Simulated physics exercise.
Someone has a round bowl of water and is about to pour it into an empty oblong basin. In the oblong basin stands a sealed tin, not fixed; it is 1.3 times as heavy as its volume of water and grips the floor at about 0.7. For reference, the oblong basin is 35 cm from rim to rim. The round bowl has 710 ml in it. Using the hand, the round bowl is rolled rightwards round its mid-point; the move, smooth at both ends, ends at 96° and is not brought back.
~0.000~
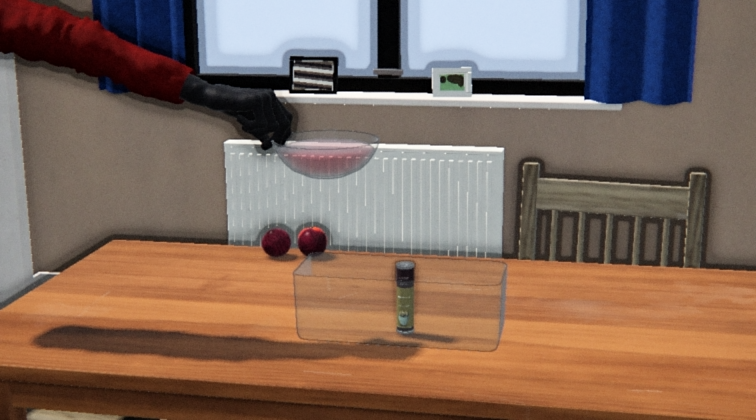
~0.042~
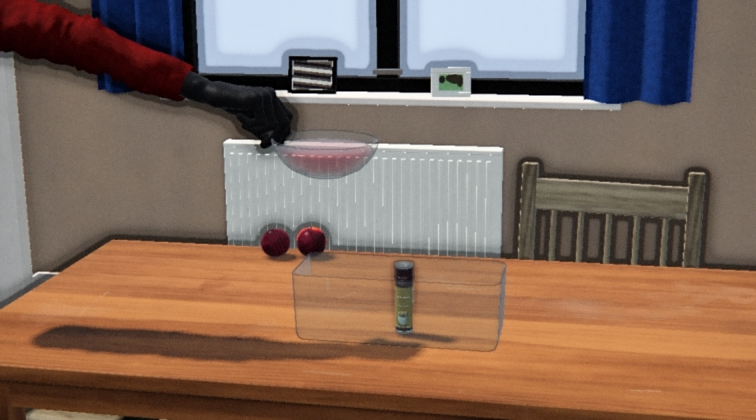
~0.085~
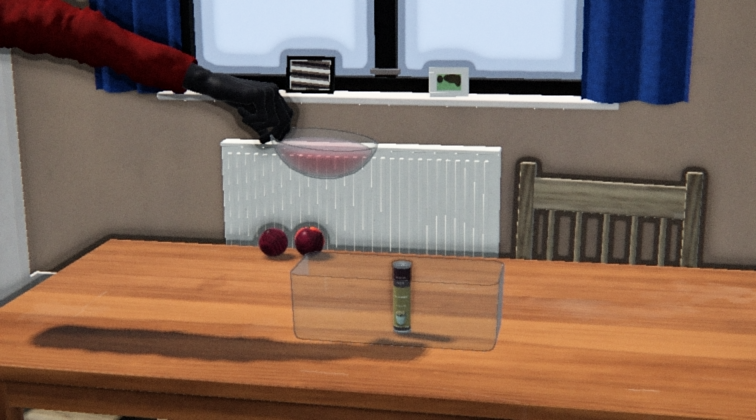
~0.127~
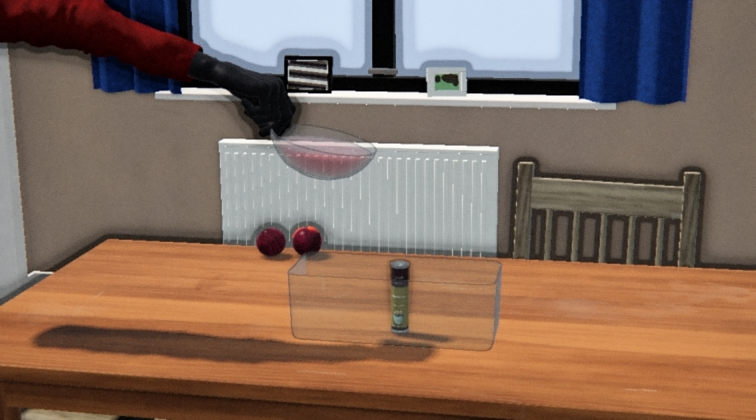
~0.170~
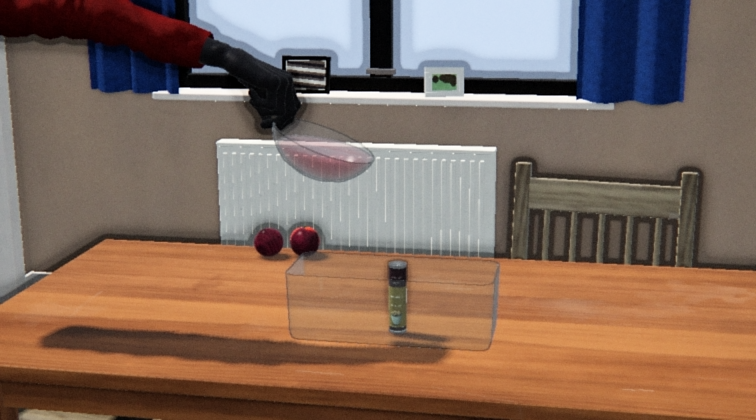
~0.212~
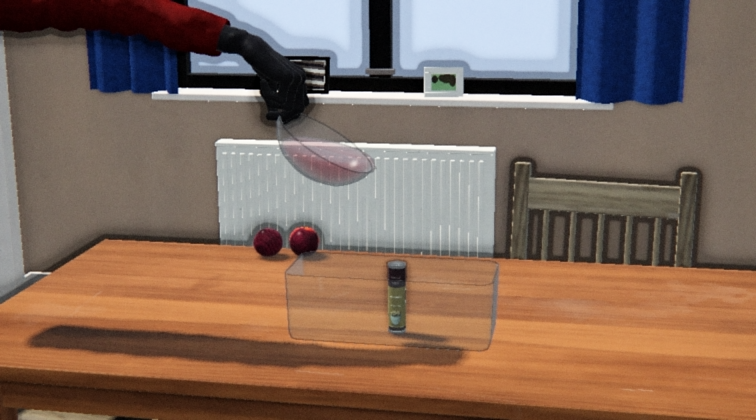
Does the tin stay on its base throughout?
Yes, it stays on its base.
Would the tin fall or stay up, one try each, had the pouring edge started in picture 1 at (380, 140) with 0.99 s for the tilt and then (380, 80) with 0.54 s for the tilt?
In the first try it remains standing; in the second it remains standing.
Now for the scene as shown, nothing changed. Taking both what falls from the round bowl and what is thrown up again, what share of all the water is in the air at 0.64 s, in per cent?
Roughly 4 %.
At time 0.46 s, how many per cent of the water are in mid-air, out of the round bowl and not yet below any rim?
Close to 64 per cent, I'd say.
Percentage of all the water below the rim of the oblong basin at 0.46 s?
Roughly 32 percent.
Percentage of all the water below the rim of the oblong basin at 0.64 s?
That comes to about 94 percent.
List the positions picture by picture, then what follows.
The first frame shows tilt 0°; pouring edge (378, 142); surface from (280, 146) to (375, 148); the oblong basin's rim runs from (302, 264) to (504, 275); the tin's top is at (405, 267).
The second frame shows tilt 1°; pouring edge (378, 143); surface from (279, 144) to (374, 149).
The third frame shows tilt 6°; pouring edge (377, 147); surface from (278, 142) to (373, 151).
The fourth frame shows tilt 13°; pouring edge (375, 153); surface from (278, 139) to (372, 154).
The fifth frame shows tilt 22°; pouring edge (373, 162); surface from (279, 138) to (373, 158).
The sixth frame shows tilt 32°; pouring edge (370, 172); surface from (283, 139) to (359, 158); 6 per cent is over the edge.
Then, 0.46 s in, the tilt is 91° and 3 per cent is still to pour; the tin stands where it began.
Then, 0.64 s in, the tilt is 96° and 0 per cent is still to pour; the tin stands where it began.
Then, 0.83 s in, the tilt is 96° and 0 per cent is still to pour; the tin stands where it began.
Then, 1.04 s in, the tilt is 96° and 0 per cent is still to pour; the tin stands where it began.
Finally, the tin stands where it began.
